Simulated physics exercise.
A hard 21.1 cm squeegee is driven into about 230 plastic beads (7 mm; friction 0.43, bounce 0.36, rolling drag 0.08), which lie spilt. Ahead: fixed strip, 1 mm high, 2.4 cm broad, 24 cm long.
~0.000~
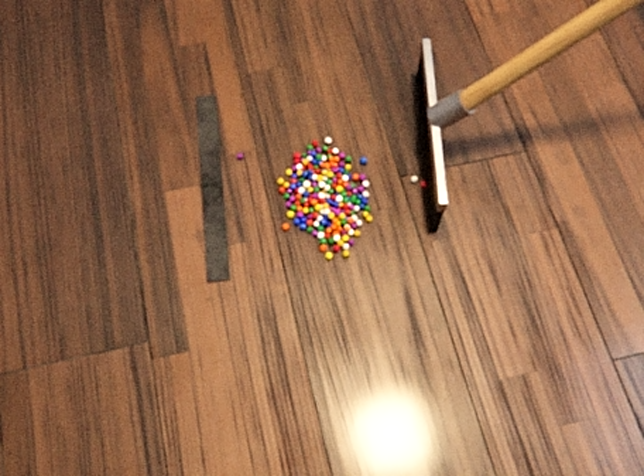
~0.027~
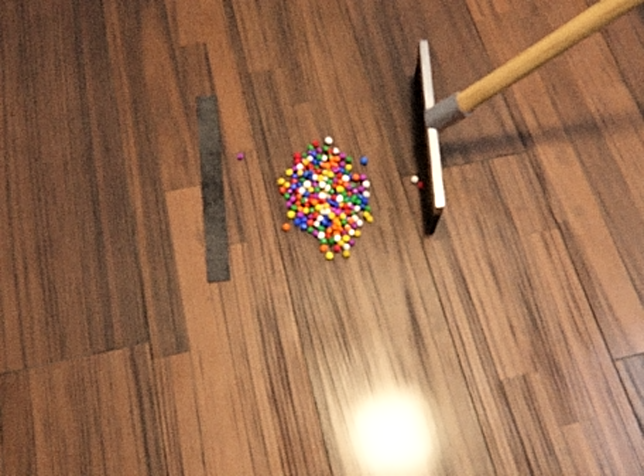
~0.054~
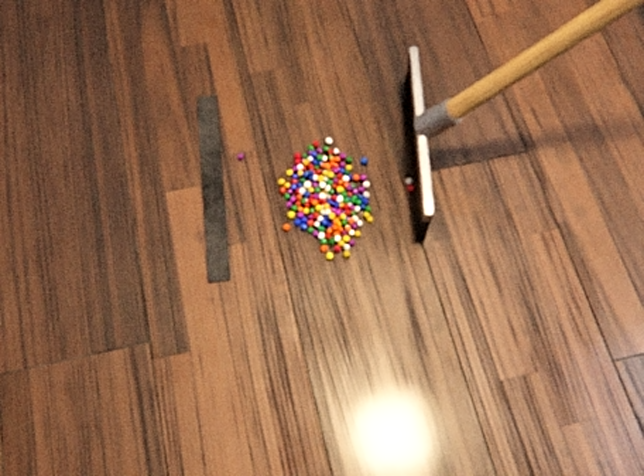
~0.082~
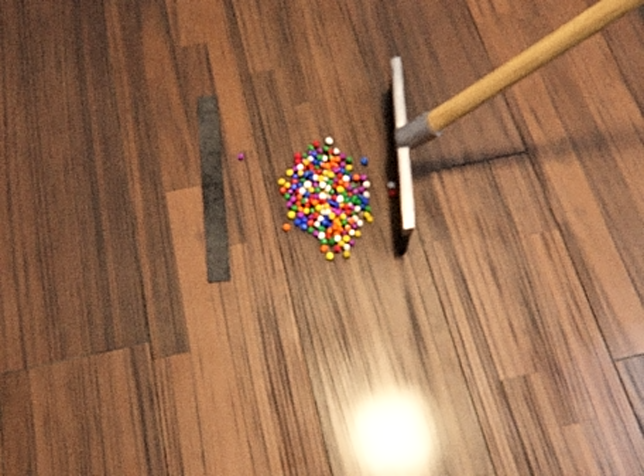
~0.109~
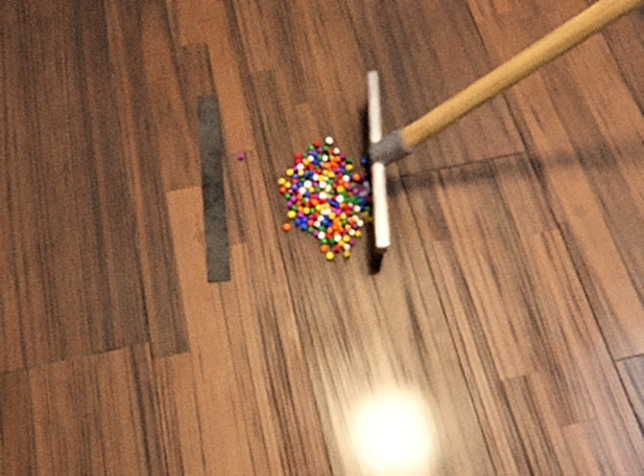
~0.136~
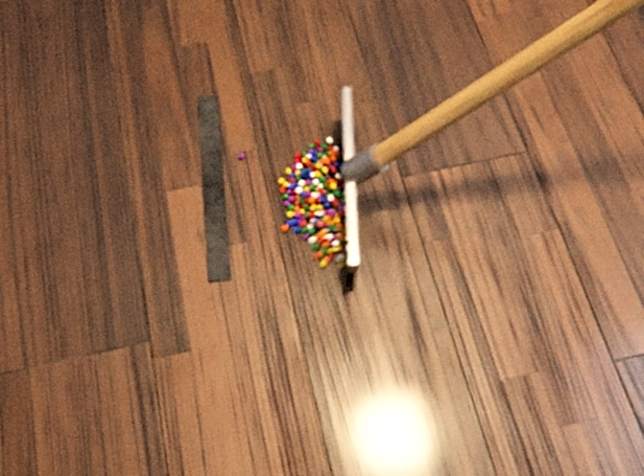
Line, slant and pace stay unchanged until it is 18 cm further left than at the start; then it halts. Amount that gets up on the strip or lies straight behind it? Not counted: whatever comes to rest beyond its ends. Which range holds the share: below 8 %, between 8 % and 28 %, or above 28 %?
Sizable.
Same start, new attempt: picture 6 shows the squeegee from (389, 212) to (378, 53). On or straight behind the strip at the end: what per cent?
Somewhere above 35, then.
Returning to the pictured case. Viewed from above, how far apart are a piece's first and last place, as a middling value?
Estimate: Approx. 20 cm.
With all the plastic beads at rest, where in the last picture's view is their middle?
I'd say around (176, 229) in the last picture.
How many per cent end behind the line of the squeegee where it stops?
I'd put it at some 0 in a hundred.
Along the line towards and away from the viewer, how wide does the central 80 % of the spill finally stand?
Roughly 36 cm.
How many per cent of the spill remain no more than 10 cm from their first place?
I'd put it at close to 0 percent.
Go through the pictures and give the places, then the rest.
The first frame shows squeegee from (442, 206) to (425, 48); moved 0.0 cm; pieces shifted so far, 0; middle of the spill at (331, 192); strip at (212, 183).
The second frame shows squeegee from (438, 209) to (422, 50); moved 0.5 cm; pieces shifted so far, 0; middle of the spill at (331, 192).
The third frame shows squeegee from (428, 216) to (413, 56); moved 1.9 cm; pieces shifted so far, 2; middle of the spill at (331, 192).
The fourth frame shows squeegee from (408, 229) to (395, 67); moved 4.5 cm; pieces shifted so far, 2; middle of the spill at (332, 192).
The fifth frame shows squeegee from (382, 247) to (371, 81); moved 7.9 cm; pieces shifted so far, 2; middle of the spill at (332, 192).
The sixth frame shows squeegee from (353, 266) to (346, 96); moved 11.5 cm; pieces shifted so far, 187; middle of the spill at (323, 192); strip at (213, 182). Its speed is about 1.33 m/s, heading 22 degrees towards the viewer.
After 0.25 s, squeegee 20 cm from its start, spill 20 cm wide; on or straight behind the strip 10 %, elsewhere 90 %.
After 0.35 s, squeegee 20 cm from its start, spill 26 cm wide; on or straight behind the strip 45 %, elsewhere 55 %.
Then, at 0.45 s, squeegee 20 cm from its start, spill 31 cm wide; on or straight behind the strip 45 %, elsewhere 55 %.
At rest (2.0 s), on or straight behind the strip 40 %, elsewhere 60 %.
